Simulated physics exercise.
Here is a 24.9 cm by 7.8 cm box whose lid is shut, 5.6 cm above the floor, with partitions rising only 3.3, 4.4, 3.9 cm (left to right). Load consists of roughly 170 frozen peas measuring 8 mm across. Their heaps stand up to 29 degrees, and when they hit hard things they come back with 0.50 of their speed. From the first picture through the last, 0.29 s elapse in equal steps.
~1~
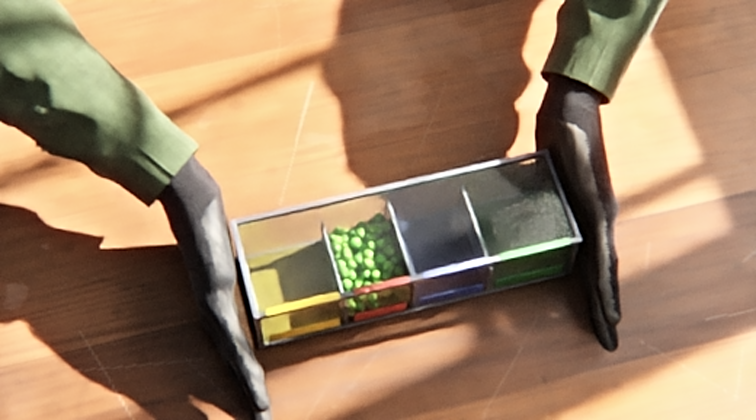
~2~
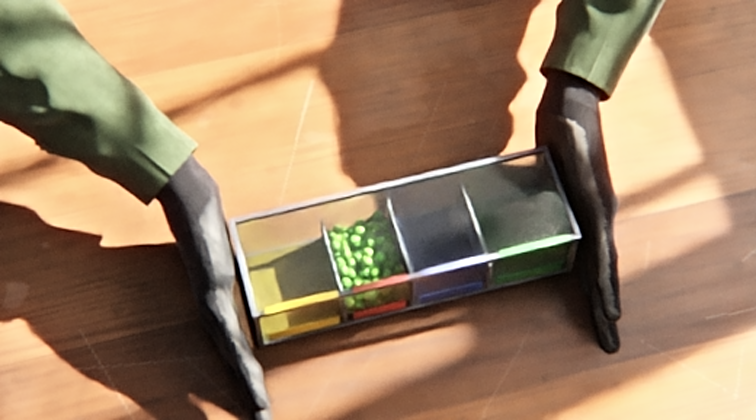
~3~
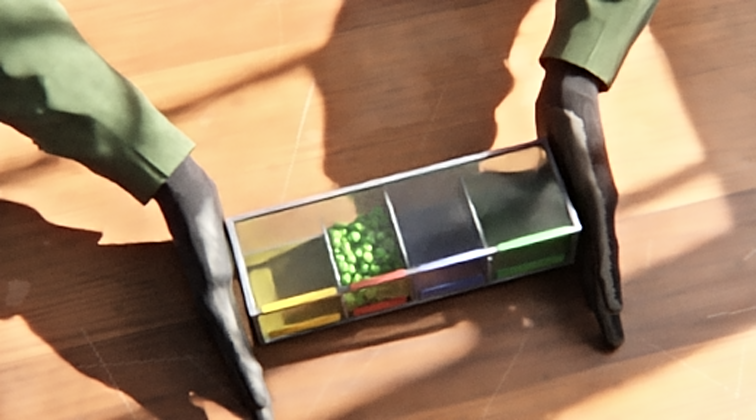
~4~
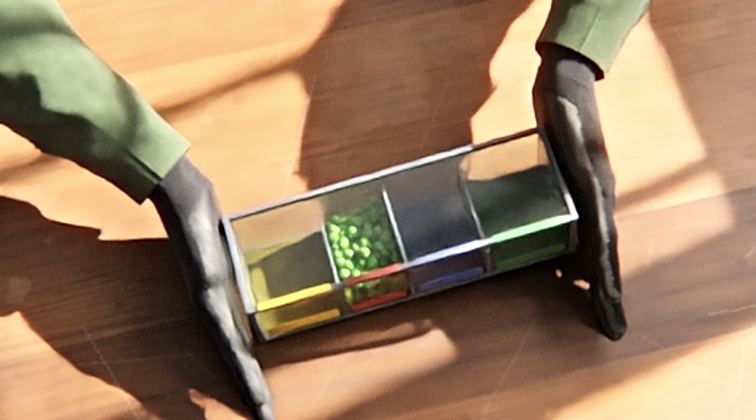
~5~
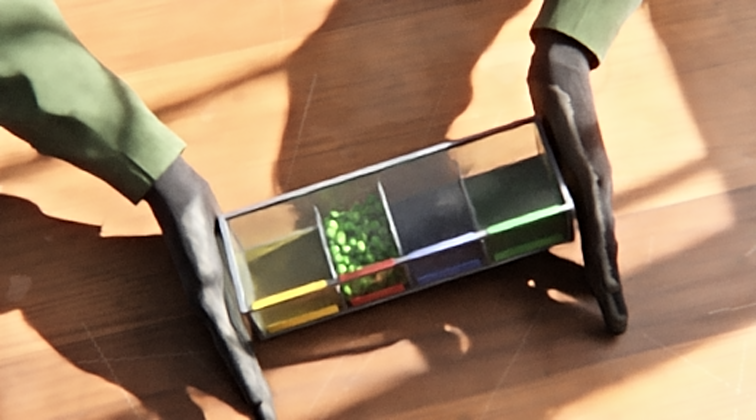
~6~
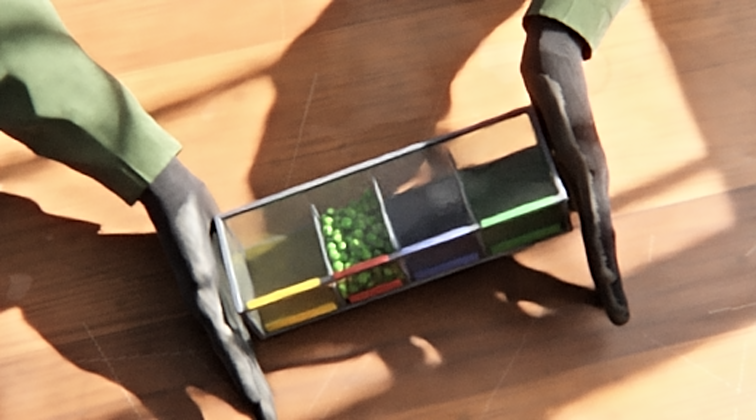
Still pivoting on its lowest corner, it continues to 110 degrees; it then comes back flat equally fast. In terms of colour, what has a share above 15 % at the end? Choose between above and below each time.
Red: Below, blue: Below, green: Below, yellow: Above.
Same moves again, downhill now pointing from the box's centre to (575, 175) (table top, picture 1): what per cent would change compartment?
My best guess is some 25 per cent.
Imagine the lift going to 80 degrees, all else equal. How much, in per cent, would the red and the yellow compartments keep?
With that change it's red at 70 per cent and yellow at 30 per cent.
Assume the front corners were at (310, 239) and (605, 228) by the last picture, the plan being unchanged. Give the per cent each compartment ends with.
Red 75 %, blue 5 %, green 15 %, yellow 0 %.
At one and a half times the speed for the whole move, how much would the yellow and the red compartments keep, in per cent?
Final share: Yellow 100 %, red 0 %.
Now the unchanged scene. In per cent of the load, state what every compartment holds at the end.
Red 0, blue 0, green 0, yellow 100.
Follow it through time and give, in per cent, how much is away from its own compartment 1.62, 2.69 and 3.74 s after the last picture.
Sequence: 75 / 100 / 100.
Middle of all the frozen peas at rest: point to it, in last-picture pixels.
Roughly (282, 277).
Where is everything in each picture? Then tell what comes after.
The first frame shows box tilt 0 degrees, front corners at (258, 314) and (575, 239); red 100 %.
The second frame shows box tilt 1 degrees, front corners at (257, 313) and (575, 236).
The third frame shows box tilt 3 degrees, front corners at (255, 311) and (574, 228), lowest corner left back.
The fourth frame shows box tilt 7 degrees, front corners at (251, 309) and (571, 216), lowest corner left back.
The fifth frame shows box tilt 11 degrees, front corners at (246, 308) and (567, 206), lowest corner left back.
The sixth frame shows box tilt 14 degrees, front corners at (242, 308) and (560, 196), lowest corner left back; red 100 %.
Then, 1.62 s after the last picture, tilt 110 degrees; red 25 %, yellow 75 %.
Then, 2.69 s after the last picture, tilt 51 degrees; yellow 100 %.
Then, 3.74 s after the last picture, tilt 0 degrees; yellow 100 %.
In the end, red 0 %, blue 0 %, green 0 %, yellow 100 %.
